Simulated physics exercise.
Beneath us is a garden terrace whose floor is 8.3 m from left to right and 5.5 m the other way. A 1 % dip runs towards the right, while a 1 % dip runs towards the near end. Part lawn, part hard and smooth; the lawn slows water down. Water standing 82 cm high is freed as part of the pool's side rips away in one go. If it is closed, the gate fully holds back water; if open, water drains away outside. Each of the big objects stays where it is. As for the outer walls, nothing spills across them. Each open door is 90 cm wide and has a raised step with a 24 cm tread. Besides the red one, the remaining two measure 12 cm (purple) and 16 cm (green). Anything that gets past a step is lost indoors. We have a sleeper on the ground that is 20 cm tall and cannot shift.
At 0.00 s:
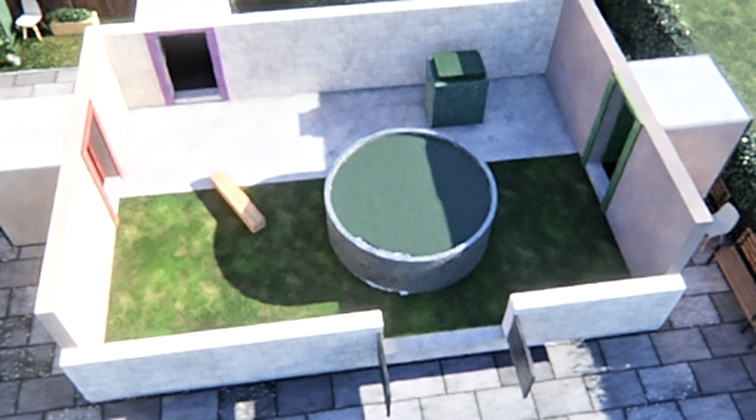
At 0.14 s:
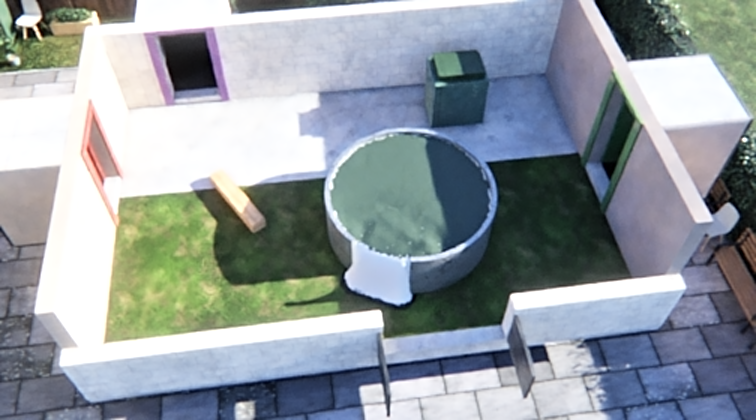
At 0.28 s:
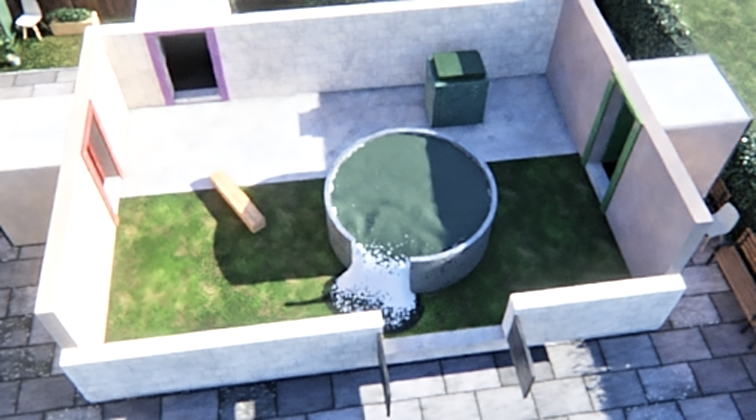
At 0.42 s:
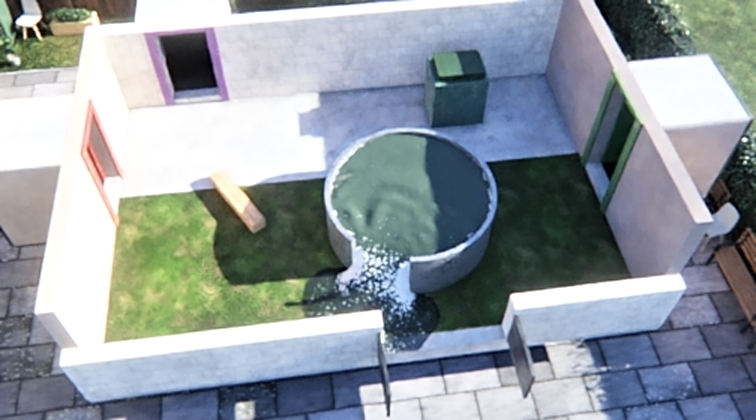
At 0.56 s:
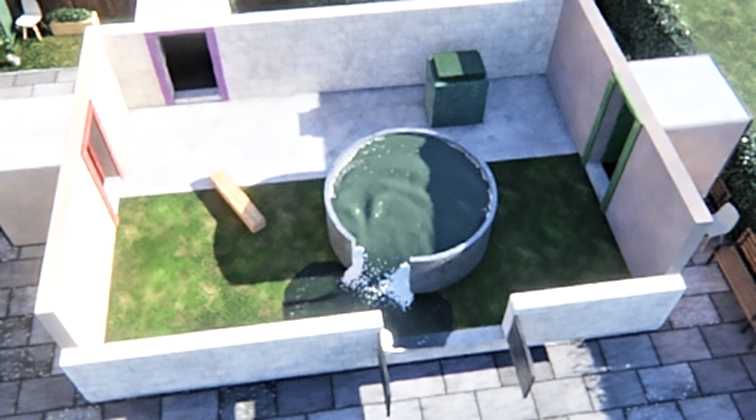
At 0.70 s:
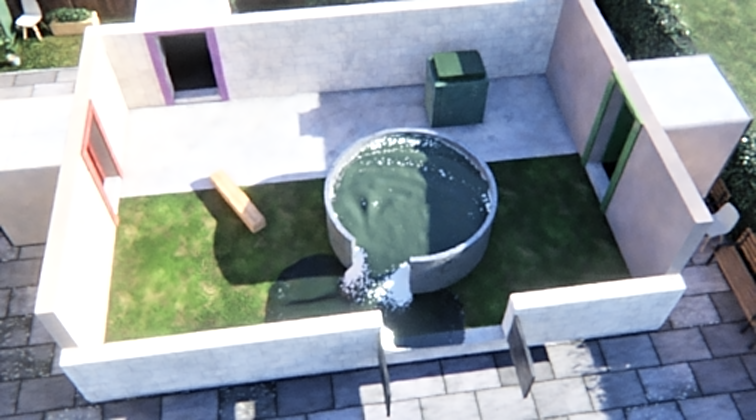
On a walled garden terrace, part lawn and part smooth paving, a round pool stands full and still. Its near side opens and white water pours out onto the grass, then spreads in a dark sheet along the low front wall while the surface inside ripples and sinks slightly.
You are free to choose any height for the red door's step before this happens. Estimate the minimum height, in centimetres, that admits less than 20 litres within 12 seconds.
Roughly 7 centimetres.
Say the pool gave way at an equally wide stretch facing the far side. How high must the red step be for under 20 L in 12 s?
Then 13.0 cm.
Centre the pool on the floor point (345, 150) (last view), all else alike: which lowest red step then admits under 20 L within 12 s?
Some 7.0 cm.
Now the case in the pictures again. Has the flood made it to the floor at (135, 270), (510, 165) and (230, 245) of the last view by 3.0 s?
Point by point, the first is awash, the second spared and the third awash.
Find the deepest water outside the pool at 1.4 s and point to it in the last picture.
Near pixel (371, 340).
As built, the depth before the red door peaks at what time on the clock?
At roughly 6.5 s.
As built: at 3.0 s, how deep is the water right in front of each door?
In cm - red: 5, purple: 0, green: 0.
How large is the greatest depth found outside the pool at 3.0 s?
Up to some 36 centimetres, I'd say.
After 1.4 s water covers 15 % of the floor, deepest (56 cm) near (371, 340); it has not reached the red door.
After 3.0 s water covers 30 % of the floor, deepest (36 cm) near (371, 340); 5 cm at the red door, 0 litres in over its 8 cm step.
After 12.0 s water covers 90 % of the floor, deepest (14 cm) near (359, 341); 7 cm at the red door, 9 litres in over its 8 cm step.
At the red door as built, the water arrived by 3.0 s and peaked near 11 cm at 6.6 s.
Run again over the same 12 s with other heights there, 35 litres in over 6 cm, 9 litres over 8 cm. The limit of 20 litres is kept from about 7 cm up.
